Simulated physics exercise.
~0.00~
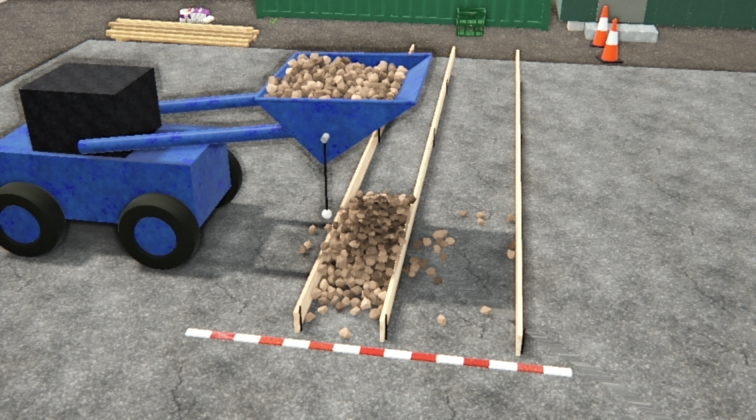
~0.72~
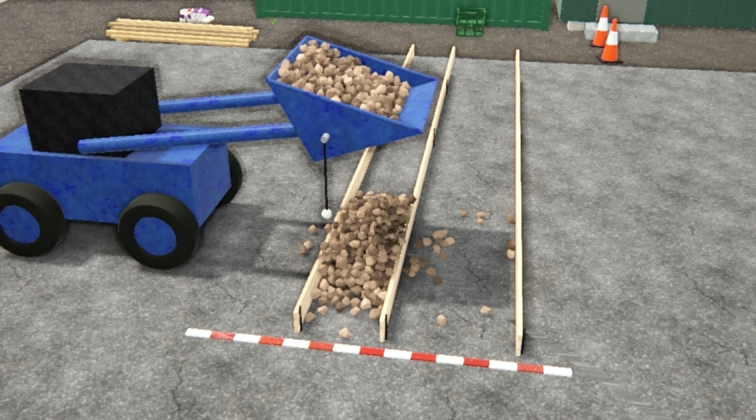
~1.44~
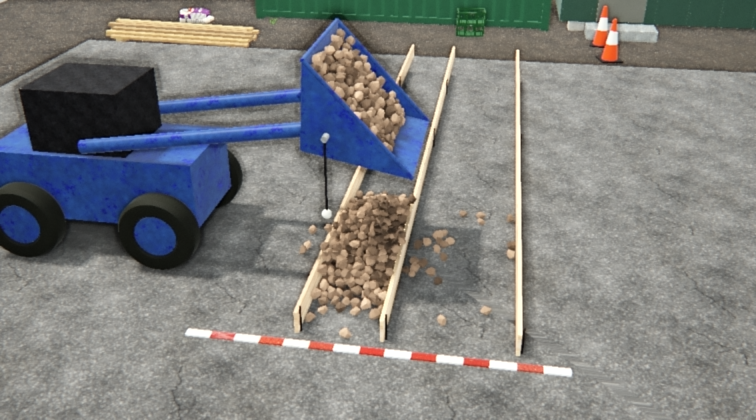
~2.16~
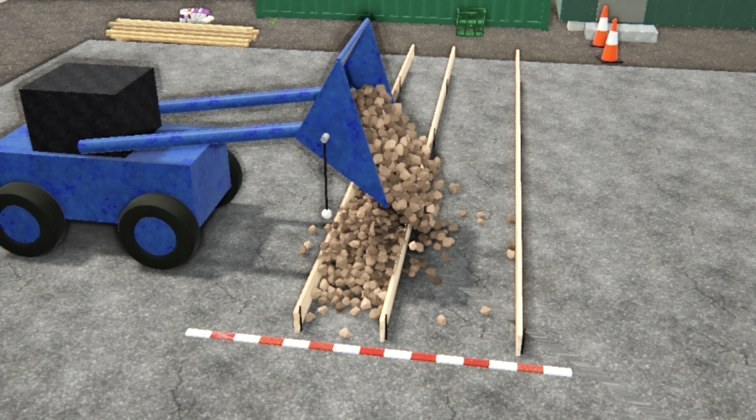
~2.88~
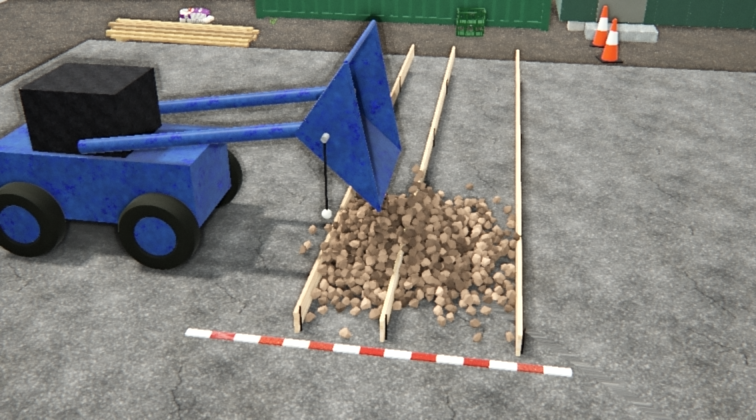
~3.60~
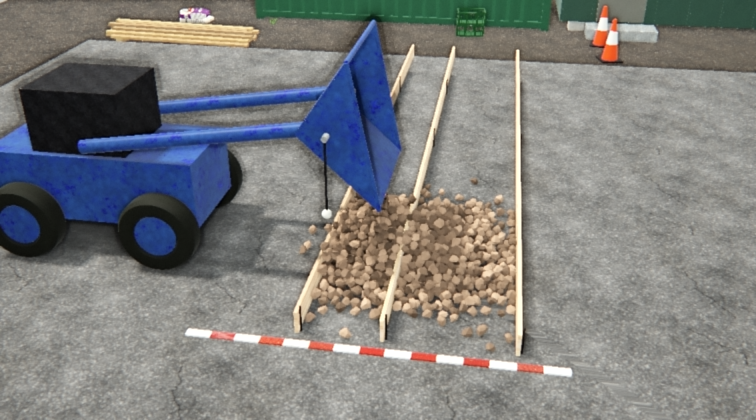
Blue loader bucket tipping forward and pouring brown stones over an existing pile, leaving them spread across two plank-edged bays.
